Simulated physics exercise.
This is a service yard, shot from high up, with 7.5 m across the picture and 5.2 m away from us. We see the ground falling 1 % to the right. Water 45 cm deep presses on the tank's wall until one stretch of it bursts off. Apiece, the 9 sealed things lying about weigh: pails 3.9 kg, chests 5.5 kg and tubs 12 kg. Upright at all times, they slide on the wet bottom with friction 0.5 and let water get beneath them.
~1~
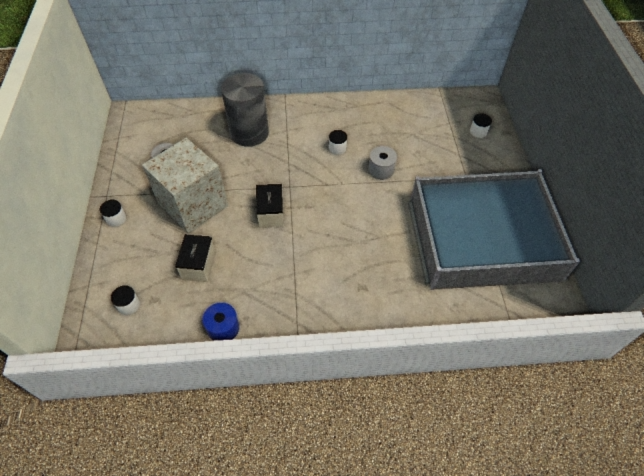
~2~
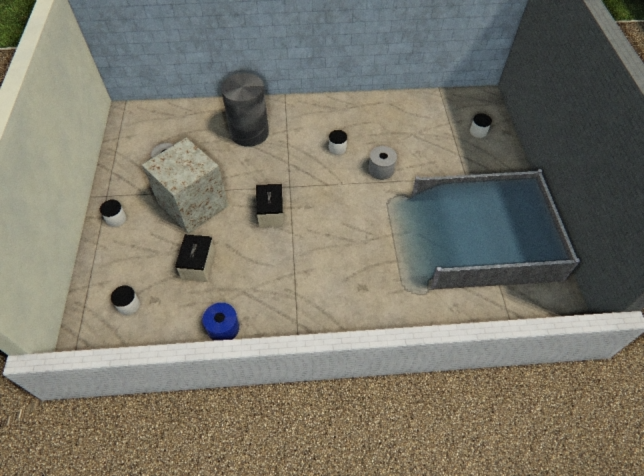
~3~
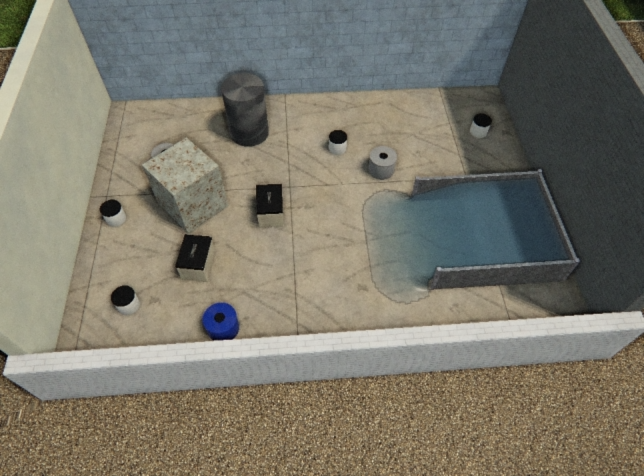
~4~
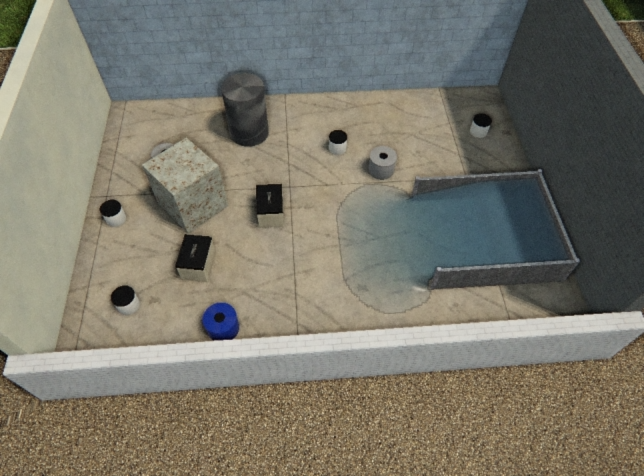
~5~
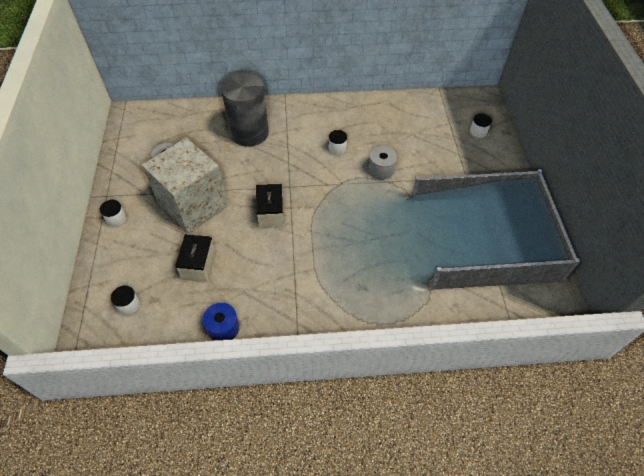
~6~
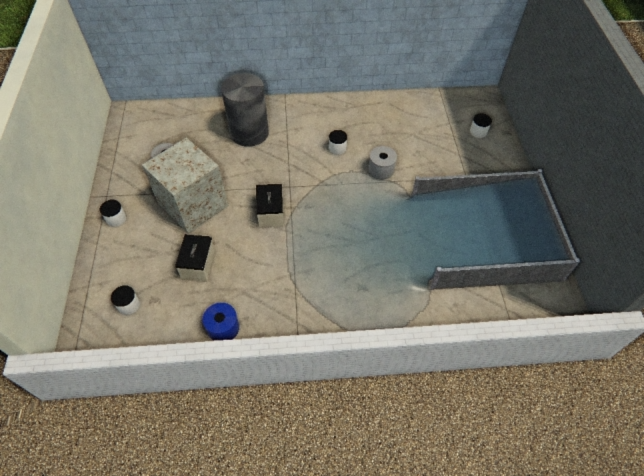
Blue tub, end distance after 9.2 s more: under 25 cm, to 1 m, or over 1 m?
It's going to be swept far off, I think.
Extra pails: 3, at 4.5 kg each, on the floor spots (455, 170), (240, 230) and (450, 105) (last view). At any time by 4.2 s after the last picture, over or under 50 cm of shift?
Respectively: Smaller, greater, smaller.
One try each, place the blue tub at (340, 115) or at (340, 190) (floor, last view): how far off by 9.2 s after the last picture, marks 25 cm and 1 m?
Try one, it keeps its spot; try two, it is swept a long way.
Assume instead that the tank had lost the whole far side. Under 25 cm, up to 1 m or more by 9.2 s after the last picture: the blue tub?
Afterwards the blue tub stays almost motionless.
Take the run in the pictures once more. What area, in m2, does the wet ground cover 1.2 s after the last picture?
Flooded: Near 18 m2.
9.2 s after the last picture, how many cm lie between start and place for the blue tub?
Close to 200 cm by then.
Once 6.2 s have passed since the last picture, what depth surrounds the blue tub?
I'd put it at about 5 cm.
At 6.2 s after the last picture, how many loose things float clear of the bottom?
Answer: 3.
Then, 1.2 s after the last picture the blue tub is near (213, 319), 0.1 m from its start, aground; 1 afloat.
Then, 3.8 s after the last picture the blue tub is near (95, 297), 1.7 m from its start, afloat; 4 afloat.
Then, 6.2 s after the last picture the blue tub is near (99, 265), 2.0 m from its start, aground; 3 afloat.
Then, 9.2 s after the last picture the blue tub is near (99, 265), 2.0 m from its start, aground; 3 afloat.
